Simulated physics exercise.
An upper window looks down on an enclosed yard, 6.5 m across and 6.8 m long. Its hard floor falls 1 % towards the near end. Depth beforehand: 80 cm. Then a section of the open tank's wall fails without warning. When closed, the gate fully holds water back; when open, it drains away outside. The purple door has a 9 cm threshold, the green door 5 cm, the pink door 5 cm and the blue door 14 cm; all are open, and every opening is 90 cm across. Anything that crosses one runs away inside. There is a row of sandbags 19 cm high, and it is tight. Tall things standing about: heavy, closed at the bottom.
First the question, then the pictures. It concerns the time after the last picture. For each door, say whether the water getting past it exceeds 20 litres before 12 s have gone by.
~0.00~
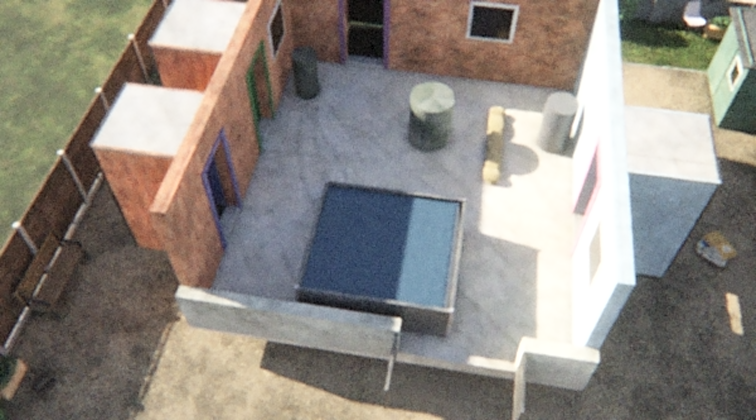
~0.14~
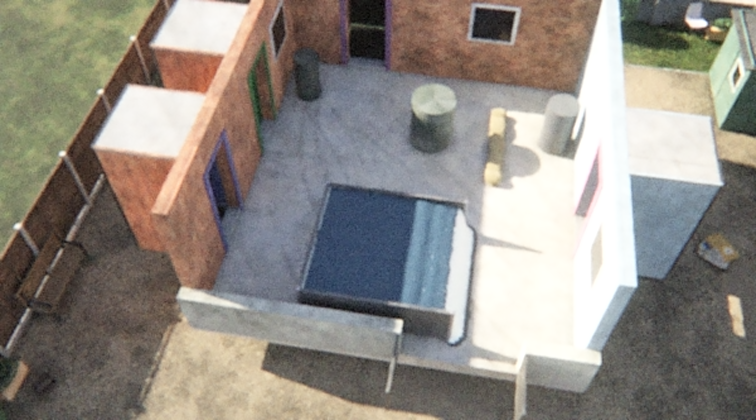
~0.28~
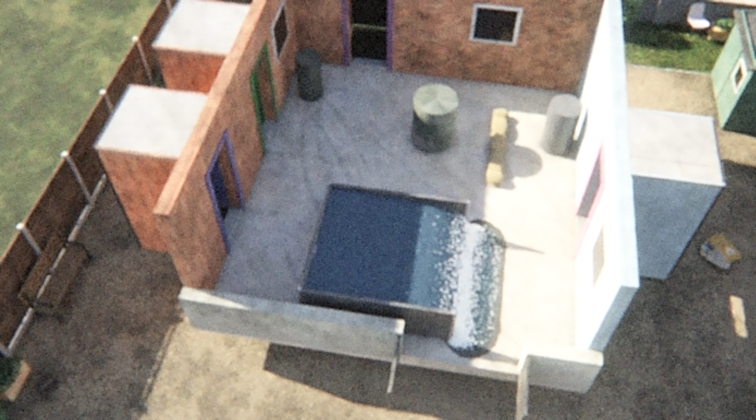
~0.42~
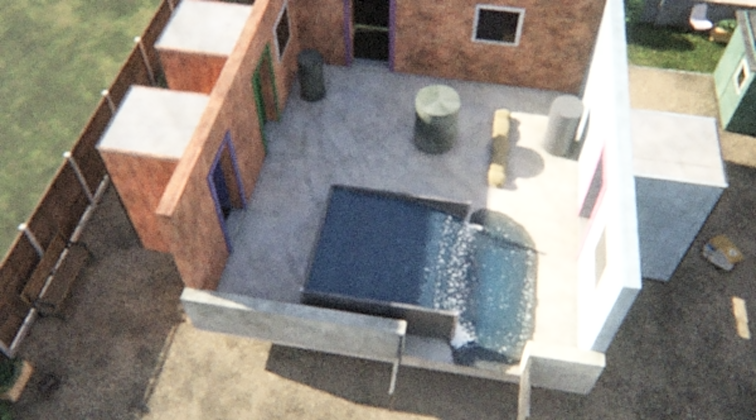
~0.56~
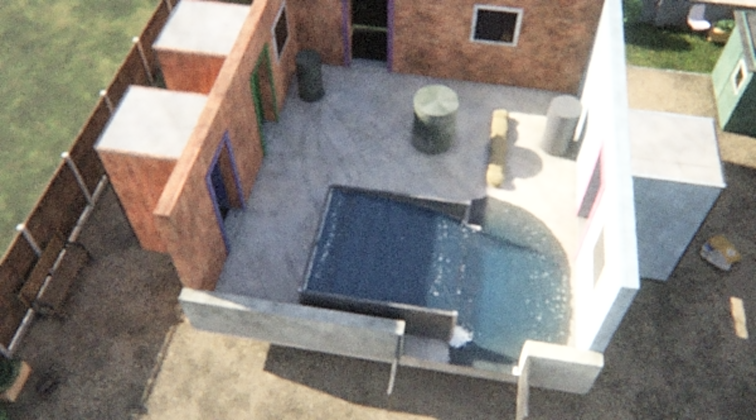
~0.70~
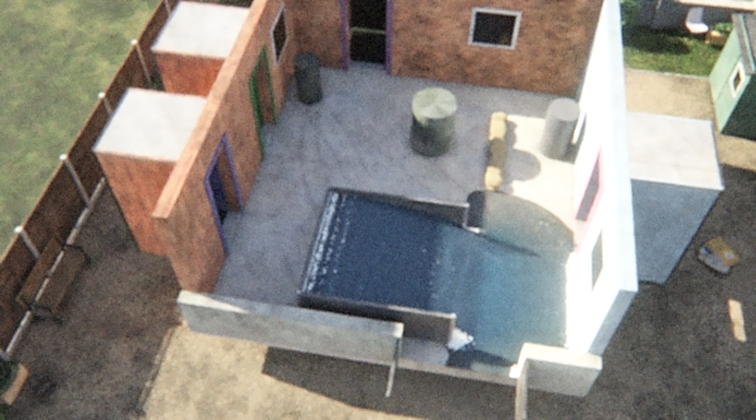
Outcome: The purple door remains within the limit. The green door breaks the limit. The pink door breaks the limit. The blue door remains within the limit.
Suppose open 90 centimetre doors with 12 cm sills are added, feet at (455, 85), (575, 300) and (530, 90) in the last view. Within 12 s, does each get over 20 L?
In that order: Short of it, beyond it, beyond it.
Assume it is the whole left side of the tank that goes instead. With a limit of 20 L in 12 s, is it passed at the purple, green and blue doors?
The purple door comes out more than that, the green door more than that and the blue door more than that.
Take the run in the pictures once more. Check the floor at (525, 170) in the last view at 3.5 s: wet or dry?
By then the spot is drenched.
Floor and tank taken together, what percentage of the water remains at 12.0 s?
Near 54 in a hundred is still there.
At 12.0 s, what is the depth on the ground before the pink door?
Depth: ~ 8.5 cm.
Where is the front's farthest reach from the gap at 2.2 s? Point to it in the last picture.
(575, 119).
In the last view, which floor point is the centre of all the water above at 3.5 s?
I'd say somewhere around (489, 252).
After 1.4 s water covers 25 % of the floor and is deepest (62 cm) near (574, 364); purple door not reached, green door not reached, pink door 26 cm at the sill, 73 L in, blue door not reached.
After 2.2 s water covers 25 % of the floor and is deepest (55 cm) near (574, 373); purple door not reached, green door not reached, pink door 28 cm at the sill, 216 L in, blue door not reached.
After 3.5 s water covers 40 % of the floor and is deepest (40 cm) near (523, 167); purple door not reached, green door not reached, pink door 18 cm at the sill, 383 L in, blue door not reached.
After 7.0 s water covers 80 % of the floor and is deepest (19 cm) near (507, 140); purple door 4 cm at the sill, 0 L in, green door 5 cm at the sill, 0 L in, pink door 13 cm at the sill, 528 L in, blue door not reached.
After 12.0 s water covers 95 % of the floor and is deepest (14 cm) near (274, 325); purple door 3 cm at the sill, 0 L in, green door 8 cm at the sill, 38 L in, pink door 8 cm at the sill, 607 L in, blue door 5 cm at the sill, 0 L in.
